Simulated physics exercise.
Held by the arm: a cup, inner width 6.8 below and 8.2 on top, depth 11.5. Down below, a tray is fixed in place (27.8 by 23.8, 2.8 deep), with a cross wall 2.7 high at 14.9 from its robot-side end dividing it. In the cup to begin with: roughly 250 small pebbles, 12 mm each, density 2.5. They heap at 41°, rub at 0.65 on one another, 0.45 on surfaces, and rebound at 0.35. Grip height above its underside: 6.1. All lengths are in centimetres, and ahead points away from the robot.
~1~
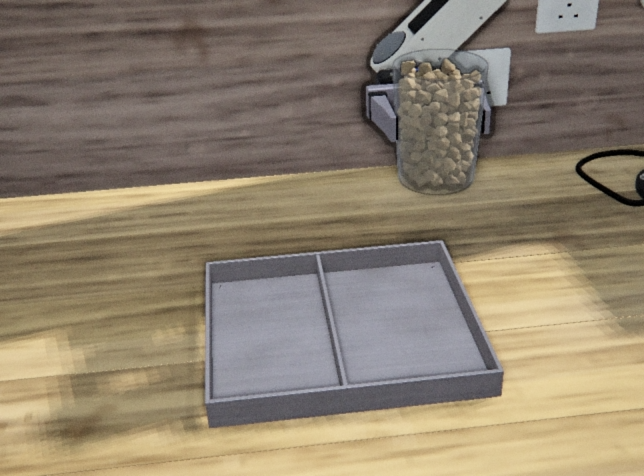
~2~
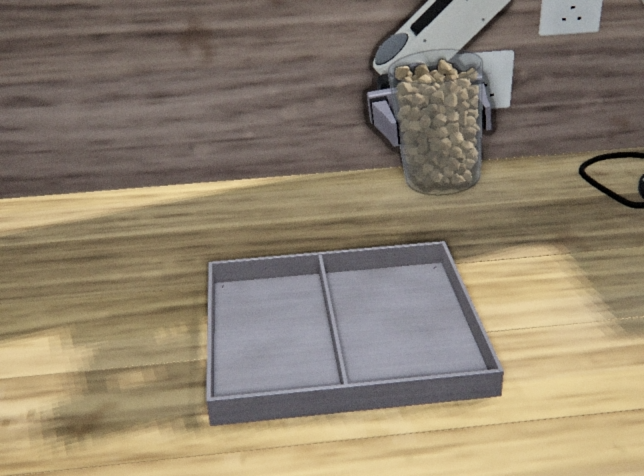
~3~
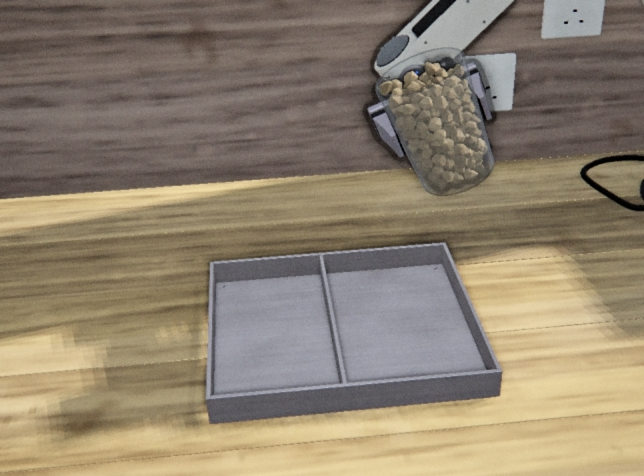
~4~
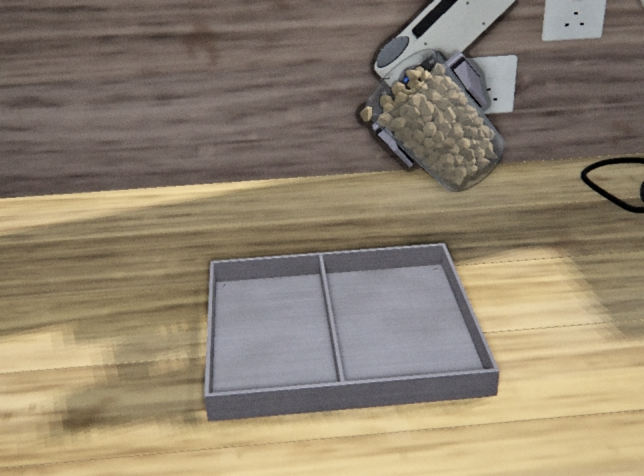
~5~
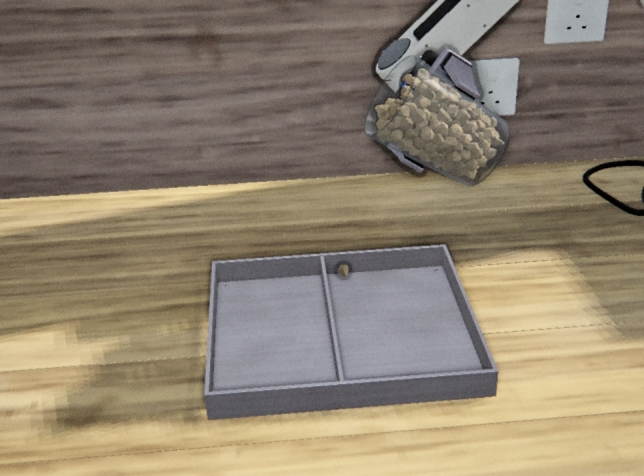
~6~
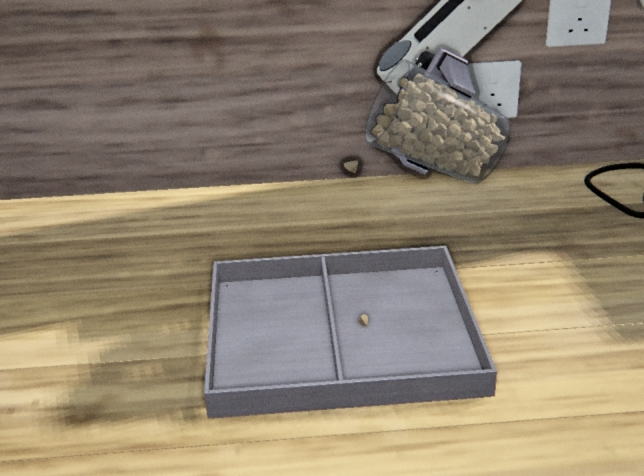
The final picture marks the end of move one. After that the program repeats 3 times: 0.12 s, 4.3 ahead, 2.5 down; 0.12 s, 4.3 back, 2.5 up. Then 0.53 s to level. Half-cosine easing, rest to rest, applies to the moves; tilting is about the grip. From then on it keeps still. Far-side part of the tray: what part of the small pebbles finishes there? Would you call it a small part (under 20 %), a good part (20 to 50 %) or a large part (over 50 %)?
I'd call it a small part.
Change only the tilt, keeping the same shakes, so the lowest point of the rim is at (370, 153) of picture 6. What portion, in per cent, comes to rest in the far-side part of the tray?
Around 20 in a hundred.
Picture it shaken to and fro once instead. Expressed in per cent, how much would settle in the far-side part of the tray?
It would then be around 5 per cent.
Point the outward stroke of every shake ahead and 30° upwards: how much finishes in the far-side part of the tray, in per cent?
I'd reckon around 35 per cent.
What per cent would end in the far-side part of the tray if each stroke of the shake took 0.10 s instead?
About 15 per cent in that case.
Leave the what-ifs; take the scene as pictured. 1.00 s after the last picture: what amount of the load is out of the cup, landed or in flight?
About 15 per cent by then.
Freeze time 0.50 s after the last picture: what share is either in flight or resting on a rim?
Some 2 percent.
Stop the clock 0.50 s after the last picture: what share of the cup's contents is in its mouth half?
That share comes to roughly 45 percent.
Then, 0.50 s on, tilted 61° forward, highest piece 27 above the table; 230 in the cup, 11 in the far-side part, 6 in the robot-side part, 1 on the table or floor, 6 in flight or on a rim.
Then, 1.00 s on, tilted 28° forward, highest piece 28 above the table; 219 in the cup, 18 in the far-side part, 13 in the robot-side part, 3 on the table or floor, 1 in flight or on a rim.
Then, 1.45 s on, level, highest piece 30 above the table; 219 in the cup, 19 in the far-side part, 13 in the robot-side part, 3 on the table or floor.
Then, 2.50 s on, level, highest piece 30 above the table; 219 in the cup, 19 in the far-side part, 13 in the robot-side part, 3 on the table or floor.
In the end, 219 in the cup, 19 in the far-side part, 13 in the robot-side part, 3 on the table or floor. That is 7 % in the far-side part of the tray.
